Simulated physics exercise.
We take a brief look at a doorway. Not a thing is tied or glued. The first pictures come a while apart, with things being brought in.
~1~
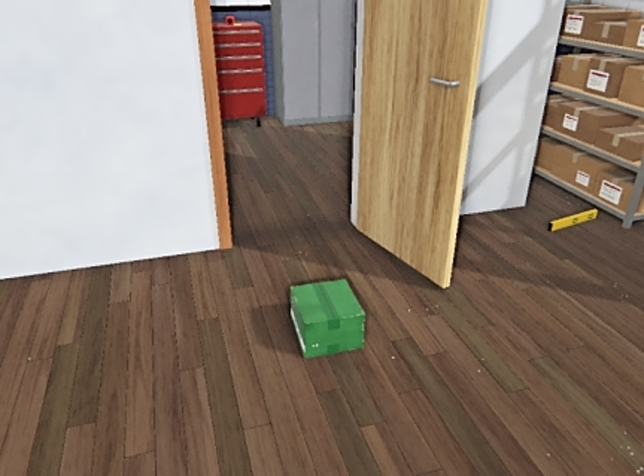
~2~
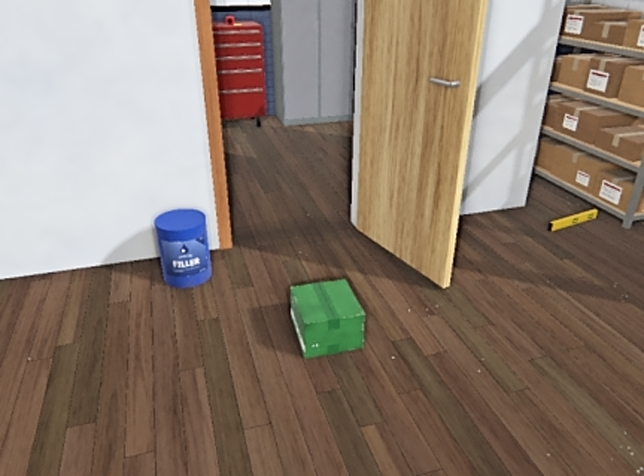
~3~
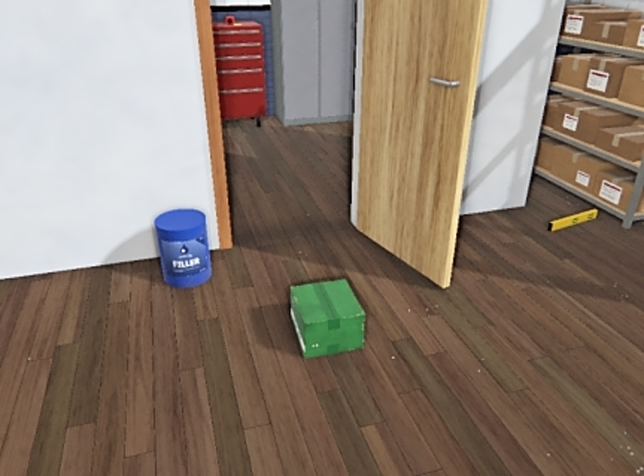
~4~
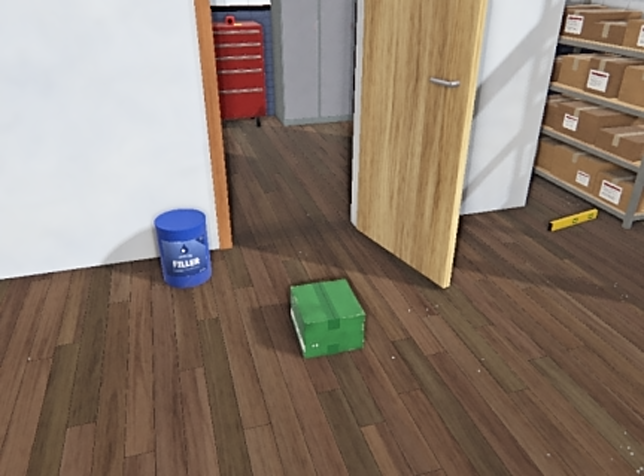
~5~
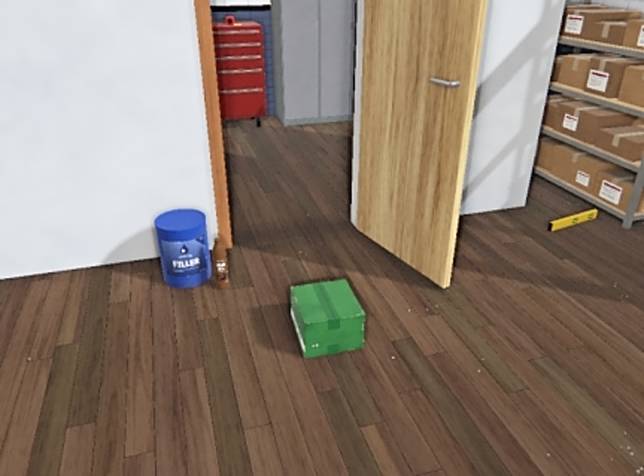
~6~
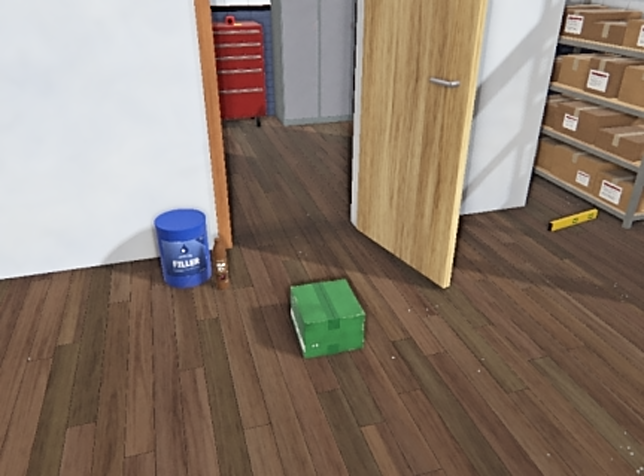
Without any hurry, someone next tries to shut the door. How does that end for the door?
Most likely it will sit flush in the frame.
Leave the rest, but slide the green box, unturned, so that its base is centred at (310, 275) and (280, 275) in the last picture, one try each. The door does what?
The door is obstructed the first time and is obstructed the second time.
Then, 0.80 s past the last view, open by 79°.
Then, 1.30 s past the last view, open by 50°.
Then, 1.80 s past the last view, open by 19°.
Finally, open by 0°; all 3 still in place. Final places as the last picture's camera would see them, brown bottle near (220, 263).
